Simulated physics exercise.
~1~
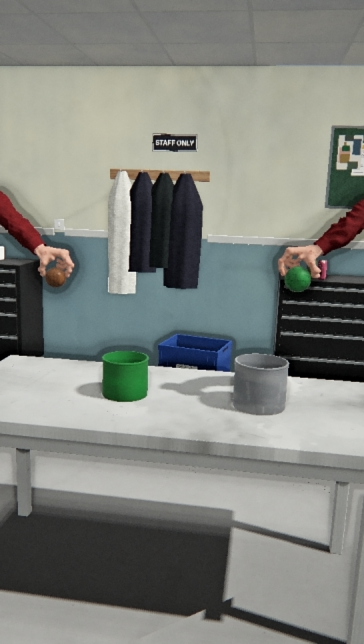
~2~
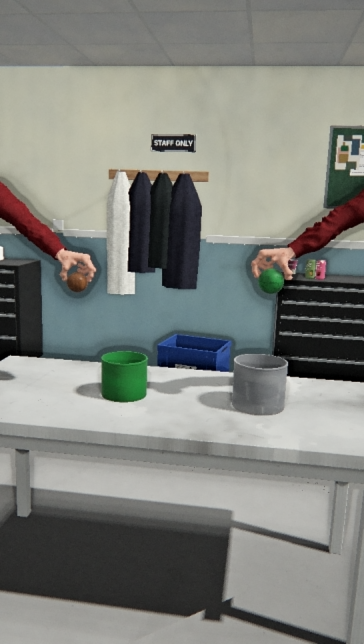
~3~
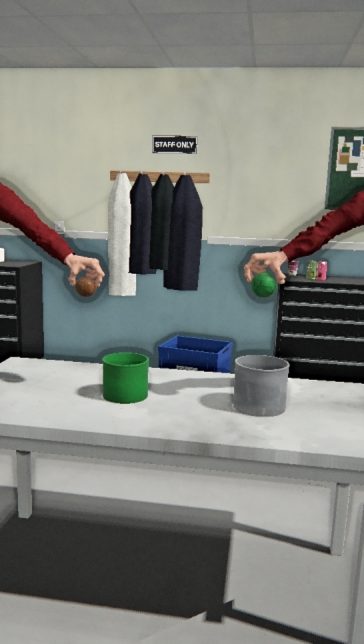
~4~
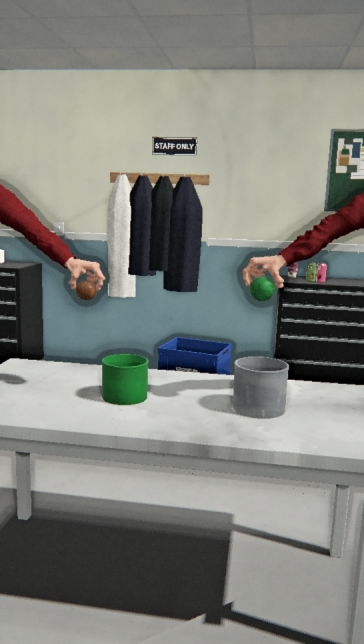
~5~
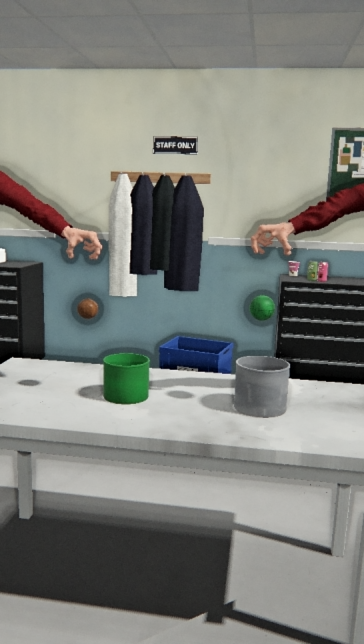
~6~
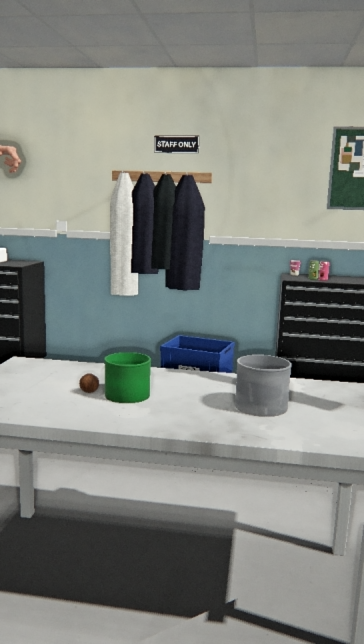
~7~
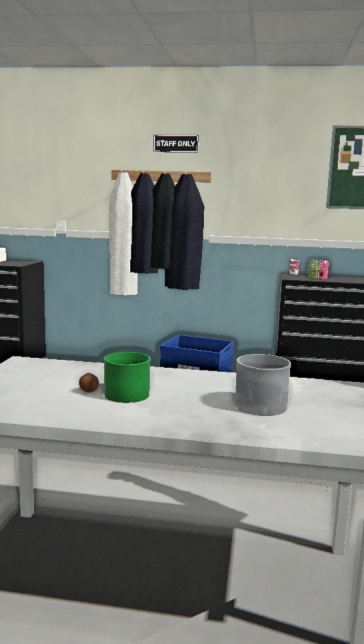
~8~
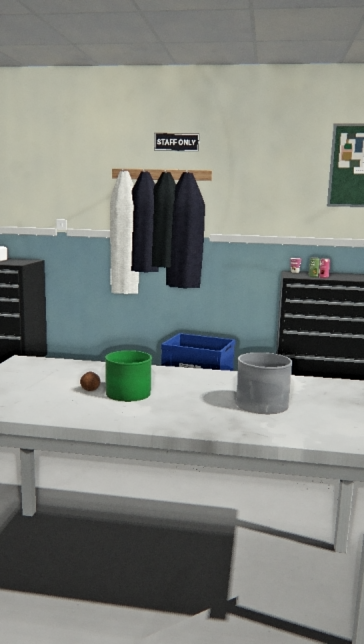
Two hands release a green ball into the gray bucket and a brown ball beside the green one.
